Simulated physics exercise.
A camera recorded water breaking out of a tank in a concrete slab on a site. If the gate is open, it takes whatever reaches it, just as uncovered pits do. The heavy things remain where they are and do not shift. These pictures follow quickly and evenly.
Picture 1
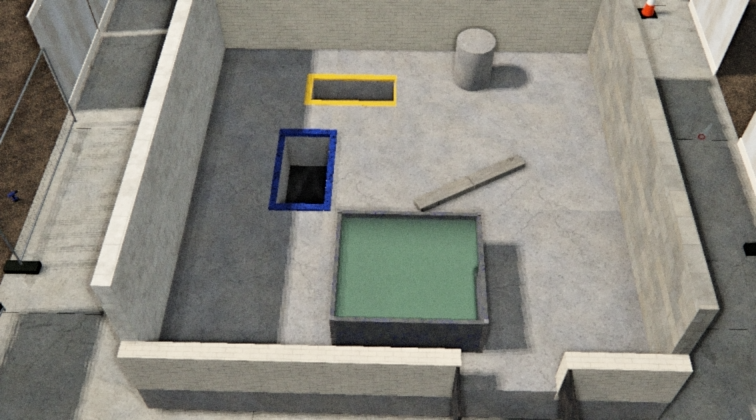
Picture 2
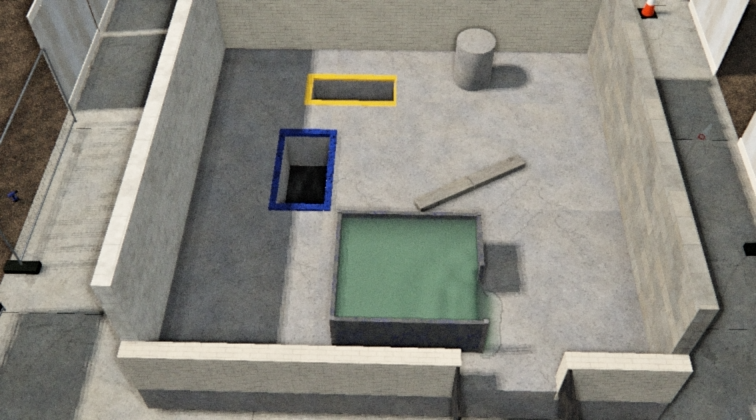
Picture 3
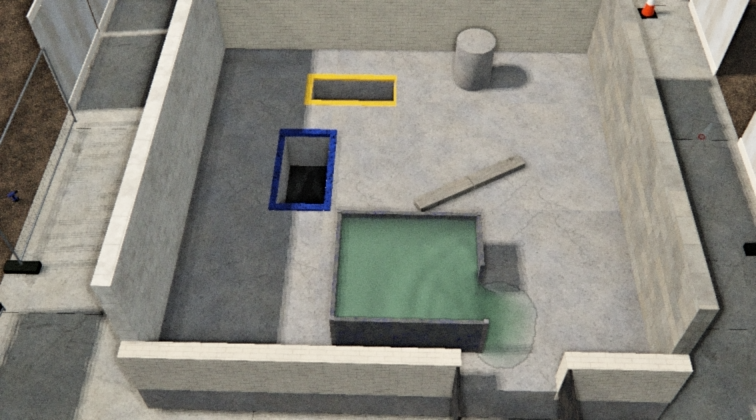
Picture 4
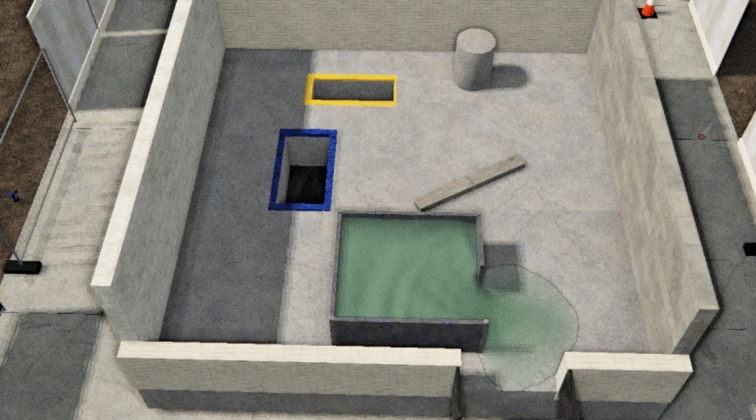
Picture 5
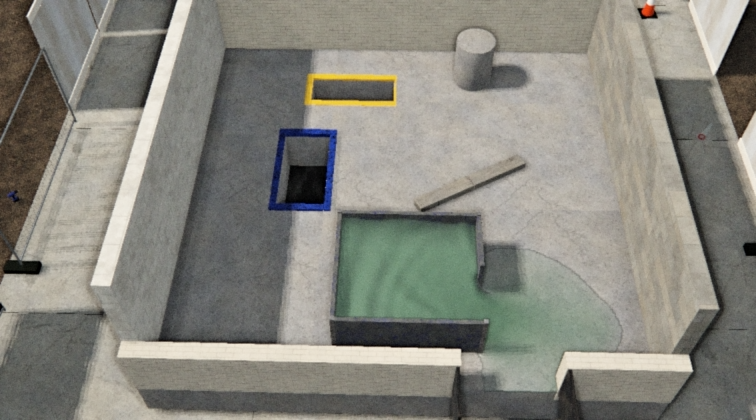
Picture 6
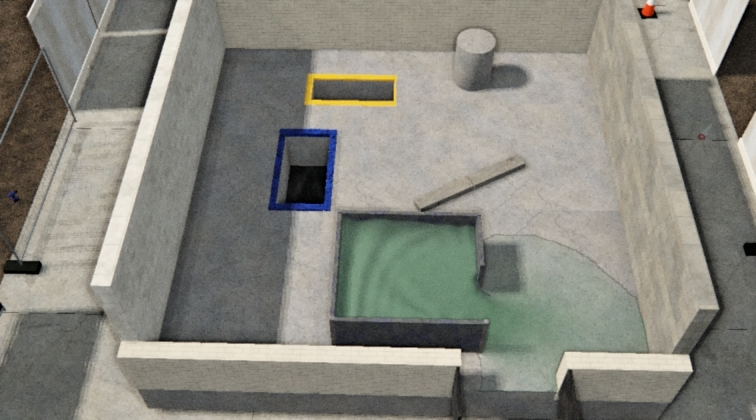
Green water poured out of a gap in the right side of a square tank on a walled concrete slab, then spread across the floor to the right in a widening, rounded puddle.
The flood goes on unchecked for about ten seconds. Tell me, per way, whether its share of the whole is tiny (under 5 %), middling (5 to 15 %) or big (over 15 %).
The gate: Big; the yellow pit: Middling; the blue pit: Tiny.
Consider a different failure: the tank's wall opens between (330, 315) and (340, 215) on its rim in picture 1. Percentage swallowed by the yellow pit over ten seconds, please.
Approximate share, yellow: 20 in a hundred.
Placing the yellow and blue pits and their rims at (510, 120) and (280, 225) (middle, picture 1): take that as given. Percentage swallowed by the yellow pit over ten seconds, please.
Note: Yellow pit, 25 percent.
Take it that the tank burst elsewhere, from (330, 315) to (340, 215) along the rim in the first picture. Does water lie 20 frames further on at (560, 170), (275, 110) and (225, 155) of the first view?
In the order asked: Out of reach, sodden, sodden.
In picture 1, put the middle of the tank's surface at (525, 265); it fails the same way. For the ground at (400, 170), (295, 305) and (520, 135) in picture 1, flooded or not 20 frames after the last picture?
Location one: Bone dry; location two: Soaked; location three: Soaked.
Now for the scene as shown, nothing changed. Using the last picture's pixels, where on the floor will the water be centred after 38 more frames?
Centre of mass: Roughly (495, 211).
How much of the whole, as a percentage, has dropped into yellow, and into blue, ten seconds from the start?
Approximate shares: 8 per cent and 0 per cent.
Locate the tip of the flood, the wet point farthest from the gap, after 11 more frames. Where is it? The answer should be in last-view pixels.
Roughly at (597, 129).
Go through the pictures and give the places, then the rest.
The open tank at (409, 267) is whole and still, in the first frame.
Water pours out at (478, 314) and has run to a hidden place, in the second frame.
Water pours out at (478, 314) and has run to (529, 305), in the third frame.
The front is at (569, 310), out from the gap at (478, 315), in the fourth frame.
Water pours out at (478, 315) and has run to (614, 339), in the fifth frame.
Water pours out at (478, 315) and has run to (646, 355), in the sixth frame.
A moment on, water covers 15 % of the floor; the gate 3 %, the yellow pit 0 %, the blue pit 0 %.
Next, water covers 15 % of the floor; the gate 5 %, the yellow pit 0 %, the blue pit 0 %.
Then, water covers 35 % of the floor; the gate 8 %, the yellow pit 0 %, the blue pit 0 %.
Later, water covers 50 % of the floor; the gate 13 %, the yellow pit 2 %, the blue pit 0 %.
In the end, water covers 80 % of the floor; the gate 17 %, the yellow pit 7 %, the blue pit 0 %.
